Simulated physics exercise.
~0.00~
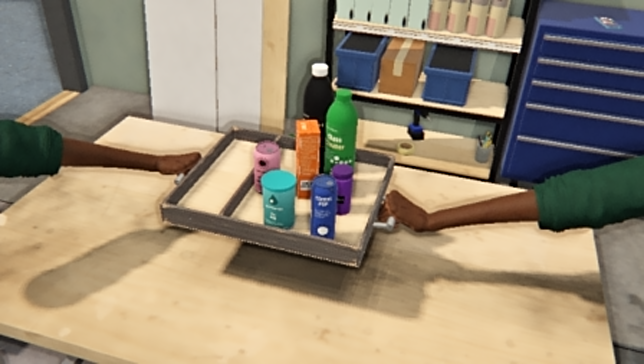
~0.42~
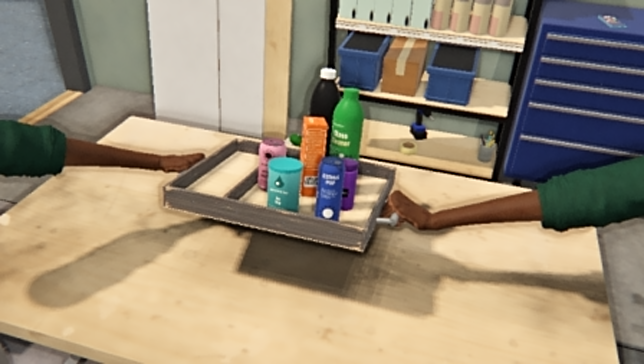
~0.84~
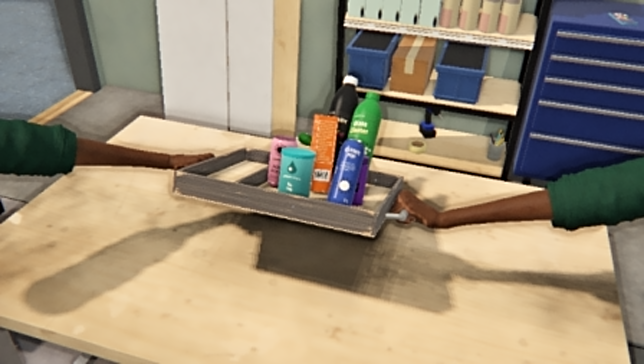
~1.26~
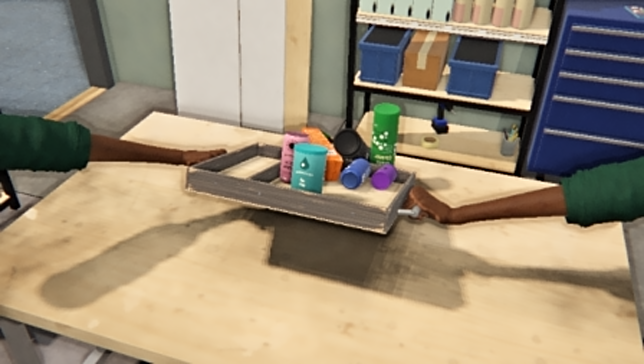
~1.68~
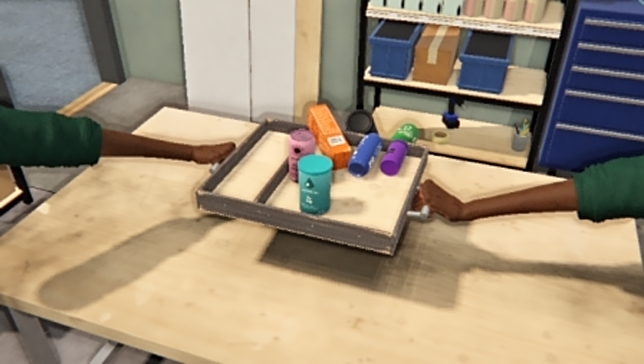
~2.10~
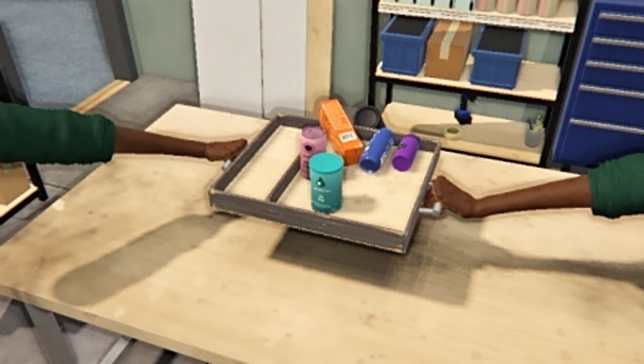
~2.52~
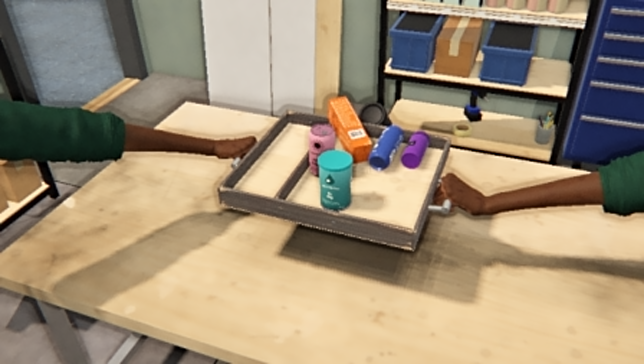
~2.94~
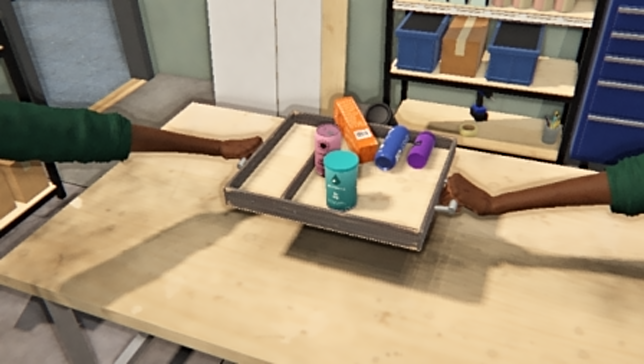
We see two hands holding a tray of bottles, cans and a carton over a table, tipping its far side down and levelling it again. The black and green bottles go off the far edge, while the orange carton, blue can and purple shaker topple and stay aboard beside the upright pink can and turquoise tin.
